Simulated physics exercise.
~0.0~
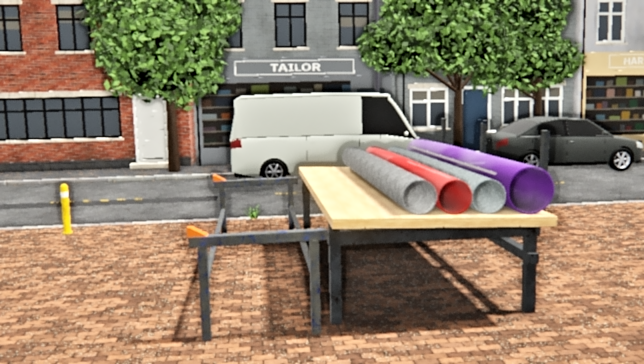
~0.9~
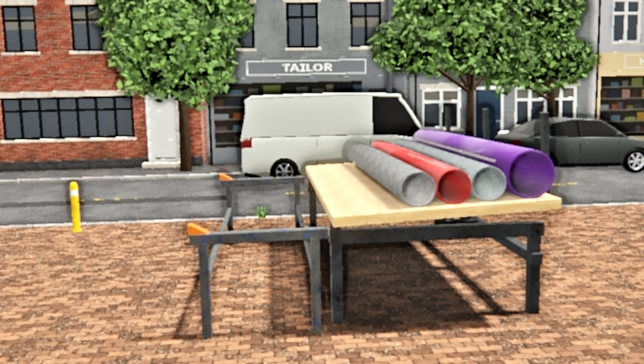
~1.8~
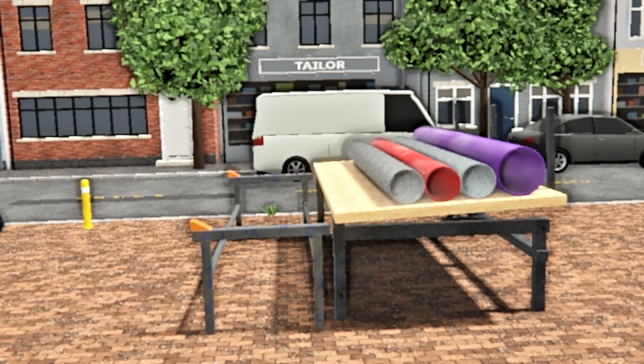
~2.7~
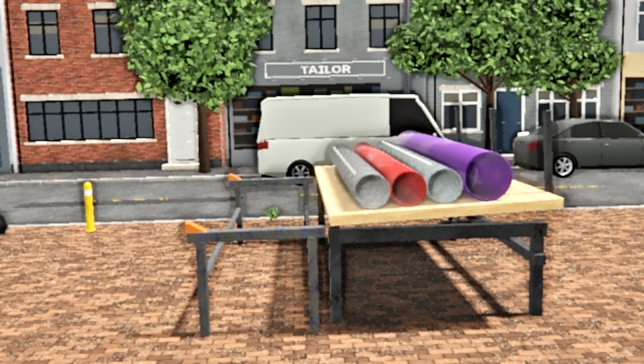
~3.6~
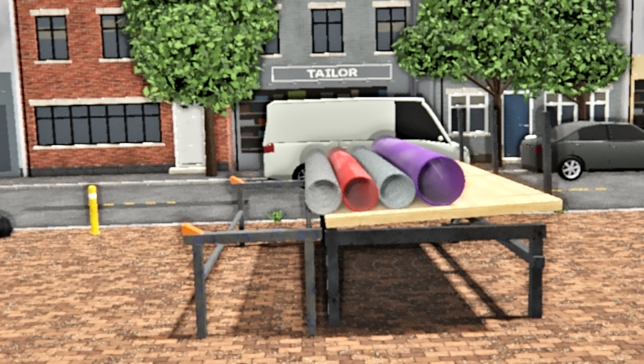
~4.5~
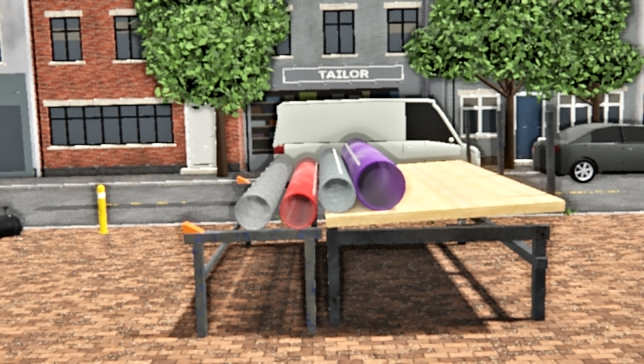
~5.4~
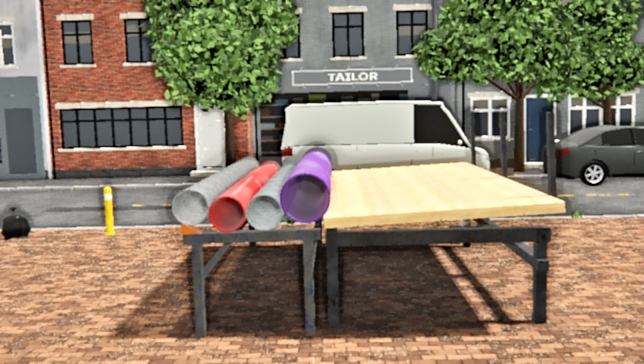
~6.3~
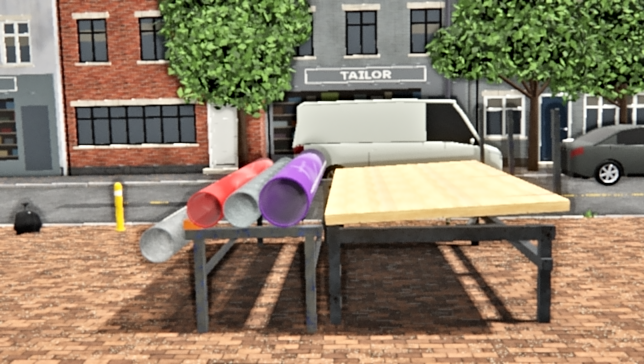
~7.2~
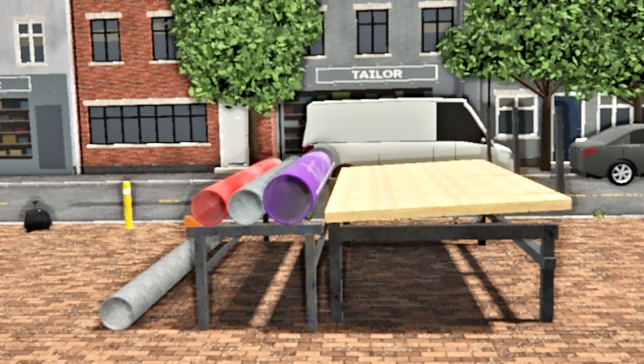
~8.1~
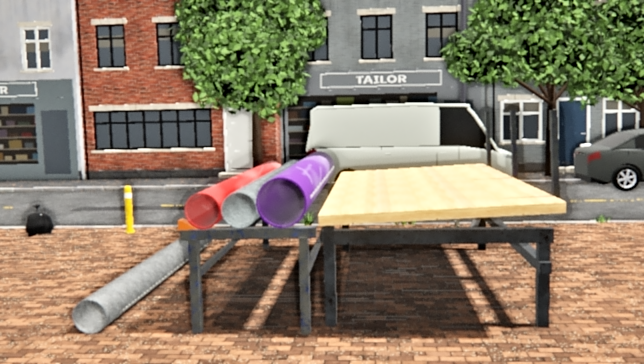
Four hollow pipes rolling left off a tilting table onto a lower rack, one grey pipe dropping to the brick paving, three staying.
